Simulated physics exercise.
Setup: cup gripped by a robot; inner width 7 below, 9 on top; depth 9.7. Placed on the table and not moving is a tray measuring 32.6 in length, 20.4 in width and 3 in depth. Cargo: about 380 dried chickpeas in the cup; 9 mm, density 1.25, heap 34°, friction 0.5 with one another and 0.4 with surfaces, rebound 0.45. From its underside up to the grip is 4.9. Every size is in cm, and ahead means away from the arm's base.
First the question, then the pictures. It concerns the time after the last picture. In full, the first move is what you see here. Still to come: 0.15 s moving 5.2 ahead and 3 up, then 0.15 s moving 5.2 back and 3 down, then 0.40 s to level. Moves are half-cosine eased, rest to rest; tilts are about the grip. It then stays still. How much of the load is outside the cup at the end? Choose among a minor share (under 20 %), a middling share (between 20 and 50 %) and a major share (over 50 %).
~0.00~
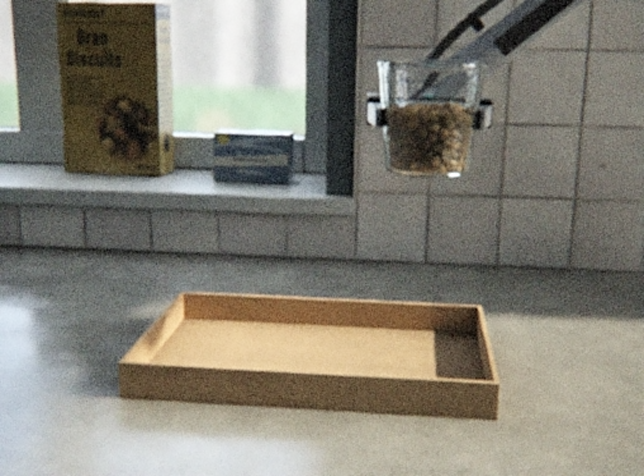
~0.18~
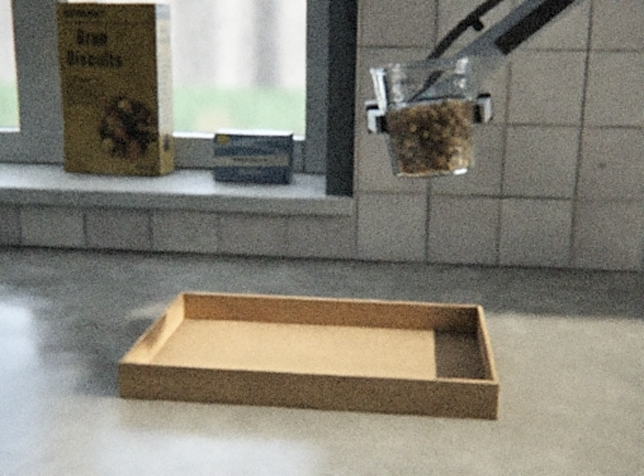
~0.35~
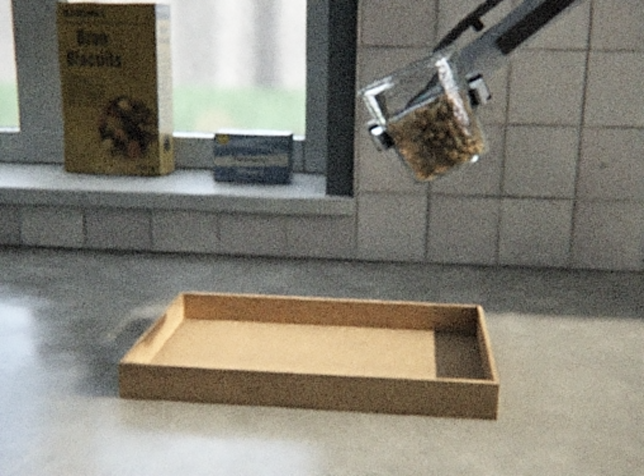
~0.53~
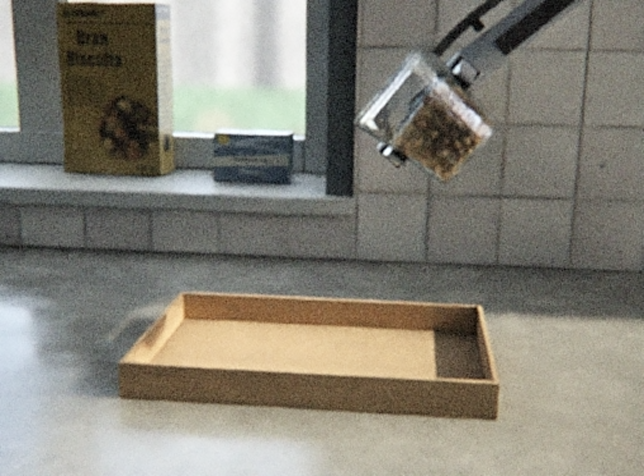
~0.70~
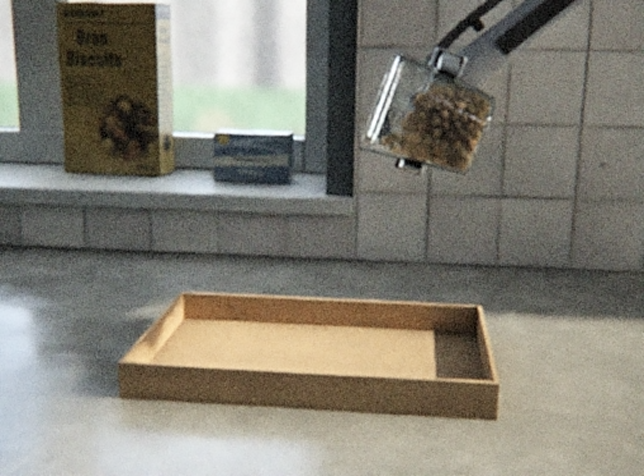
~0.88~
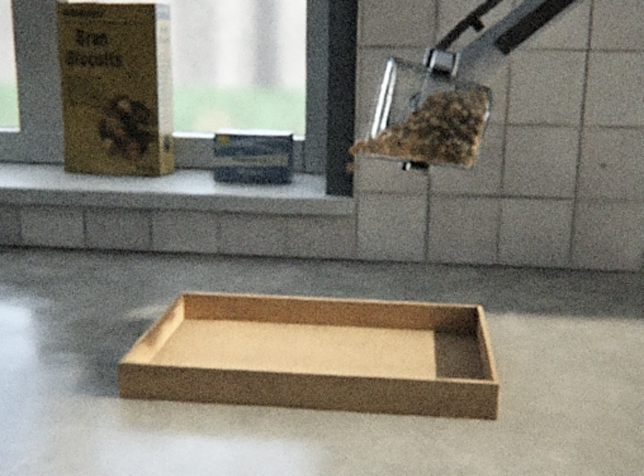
A major share.
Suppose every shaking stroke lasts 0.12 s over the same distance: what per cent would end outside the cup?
I'd expect close to 95 per cent then.
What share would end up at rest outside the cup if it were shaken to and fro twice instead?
Near 90 per cent.
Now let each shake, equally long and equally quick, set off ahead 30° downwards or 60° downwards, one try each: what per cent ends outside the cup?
35 and 10 %.
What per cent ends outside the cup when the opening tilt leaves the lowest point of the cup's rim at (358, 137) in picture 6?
Roughly 40 percent, give or take.
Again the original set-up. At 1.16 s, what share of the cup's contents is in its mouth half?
Something like 95 percent sits in that half.
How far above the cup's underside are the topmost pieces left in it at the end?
Roughly 4.5 cm.
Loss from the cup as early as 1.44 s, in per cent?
Around 75 % is out.
After 1.16 s, tilted 79° forward, highest piece 25 above the table; 183 in the cup, 3 in the tray, 191 in flight or on a rim.
After 1.44 s, tilted 22° forward, highest piece 27 above the table; 273 in the tray, 98 in the cup, 1 on the table or floor, 5 in flight or on a rim.
After 1.78 s, level, highest piece 24 above the table; 275 in the tray, 98 in the cup, 4 on the table or floor.
After 2.83 s, level, highest piece 24 above the table; 275 in the tray, 98 in the cup, 4 on the table or floor.
At rest, 275 in the tray, 98 in the cup, 4 on the table or floor. That is 74 % outside the cup.
